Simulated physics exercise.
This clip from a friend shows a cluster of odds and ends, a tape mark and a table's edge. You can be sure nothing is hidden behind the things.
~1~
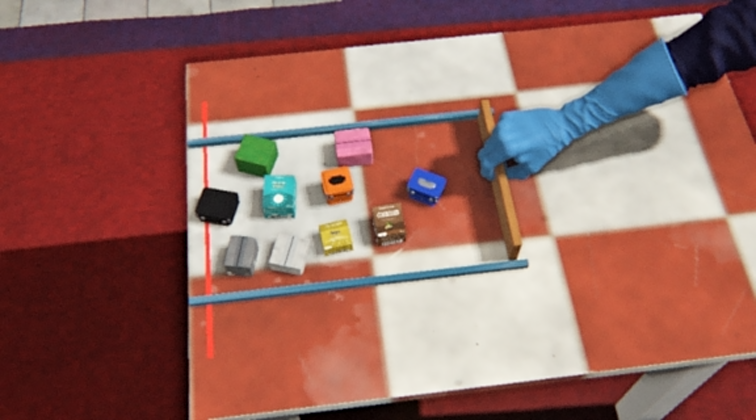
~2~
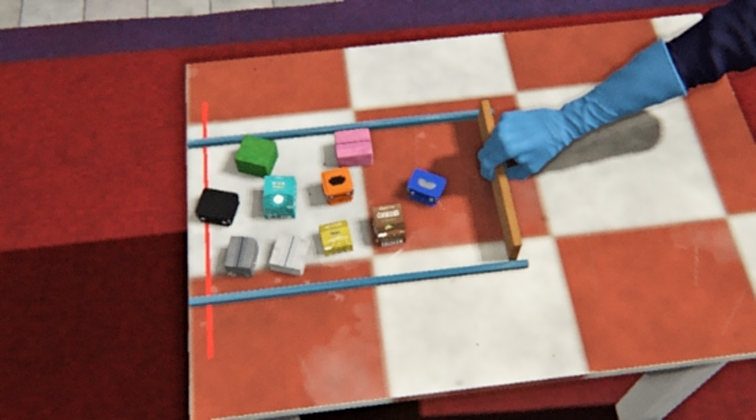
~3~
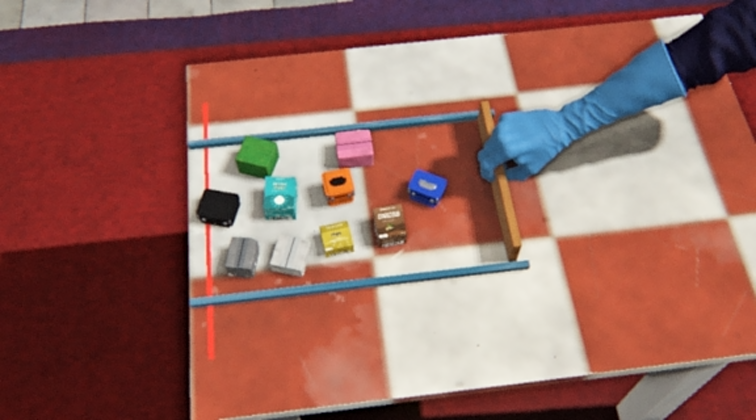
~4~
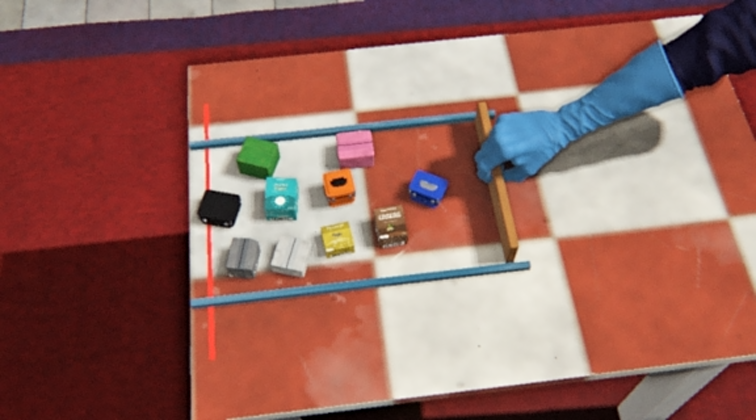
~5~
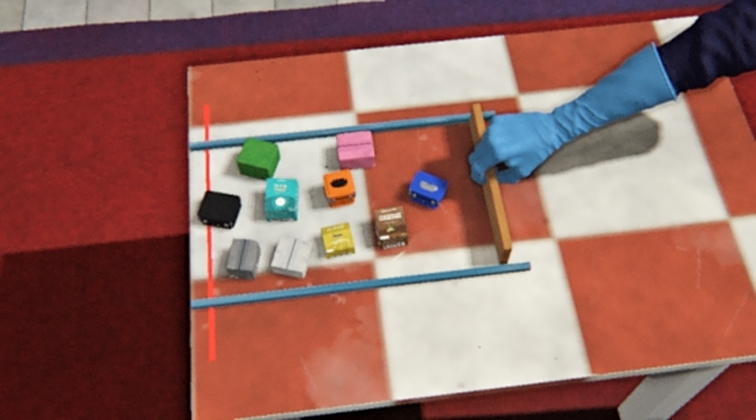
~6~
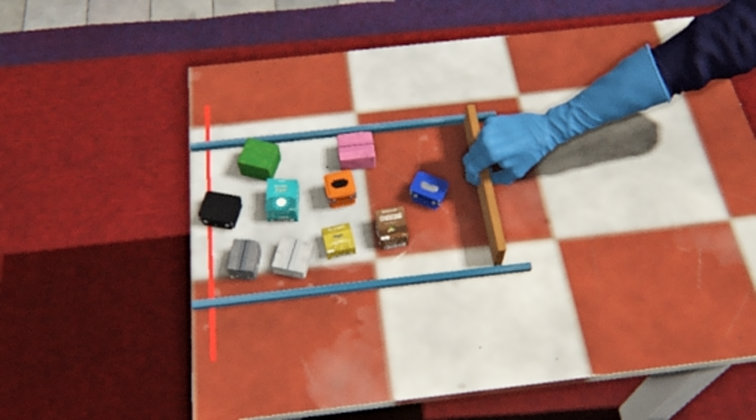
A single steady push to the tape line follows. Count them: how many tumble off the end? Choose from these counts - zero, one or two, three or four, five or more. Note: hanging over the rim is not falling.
Count: Five or more.
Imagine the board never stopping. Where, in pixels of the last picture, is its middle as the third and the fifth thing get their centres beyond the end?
Pixels, in order: Around (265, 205), around (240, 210).
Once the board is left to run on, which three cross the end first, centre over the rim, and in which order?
Order: Grey box, then black case, then white box.
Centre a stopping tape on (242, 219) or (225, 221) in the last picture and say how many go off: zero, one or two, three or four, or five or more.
The first spot gives three to four and the second gives 5 or more.
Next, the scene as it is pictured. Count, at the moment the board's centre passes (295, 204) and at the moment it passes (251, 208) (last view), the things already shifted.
Counts: 10, 10.
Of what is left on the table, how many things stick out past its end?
The number would be 4.
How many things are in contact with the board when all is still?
In contact: 4.
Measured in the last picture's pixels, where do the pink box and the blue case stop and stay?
Listed as asked: First (190, 168), and then (192, 226).
A little later, none off yet; black case at rest near (221, 211); grey box at rest near (245, 259); green block at rest near (260, 160).
Next, none off yet; black case shifted a little near (211, 211); grey box shifted about its own width near (192, 267); green block shifted about its own width near (238, 165).
When it is over, the number that fall off is five or more; down, yellow box, white box, turquoise box, green block, grey box and black case.
